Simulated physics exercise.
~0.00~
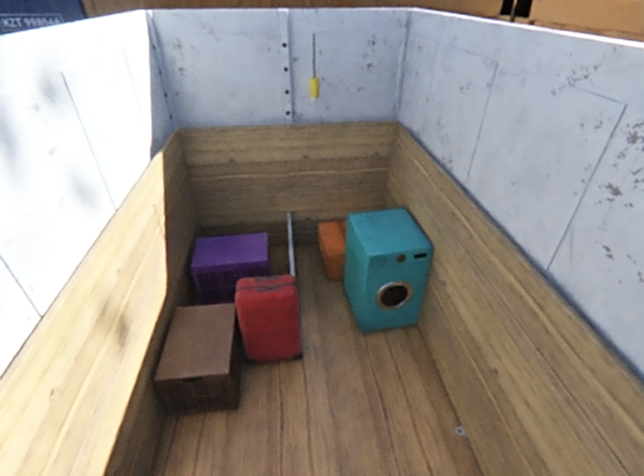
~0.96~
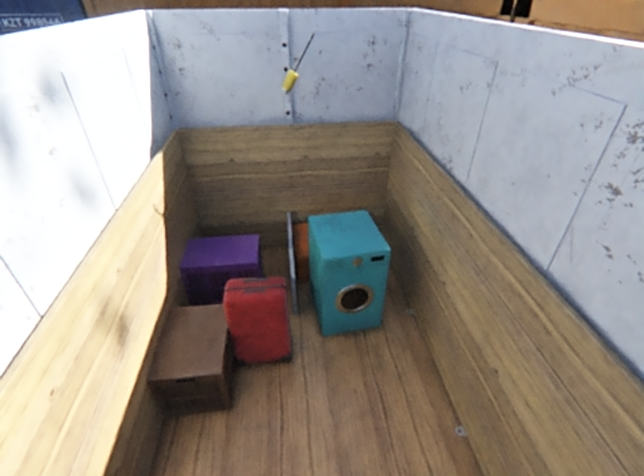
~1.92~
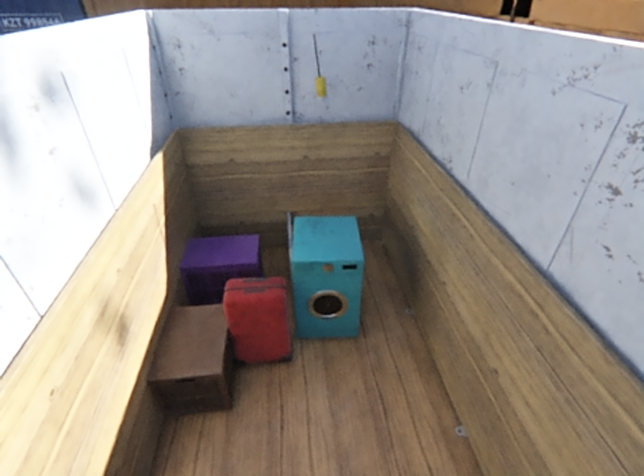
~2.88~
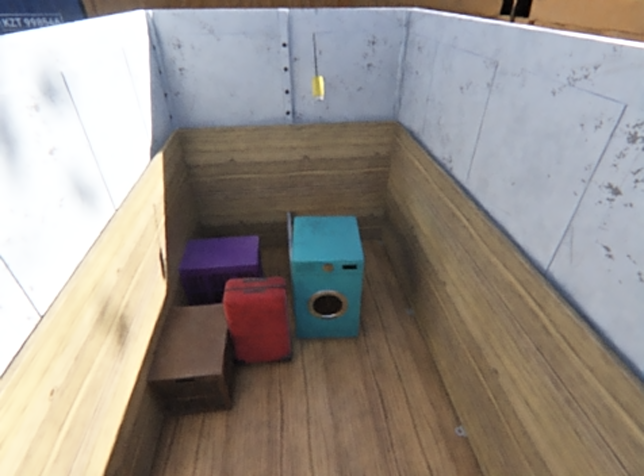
A turquoise washing machine slid left across the wooden floor of a van's load bay until it stood beside the red suitcase, hiding the orange box, while the suitcase and purple chest shifted slightly left and a yellow lamp swung above.
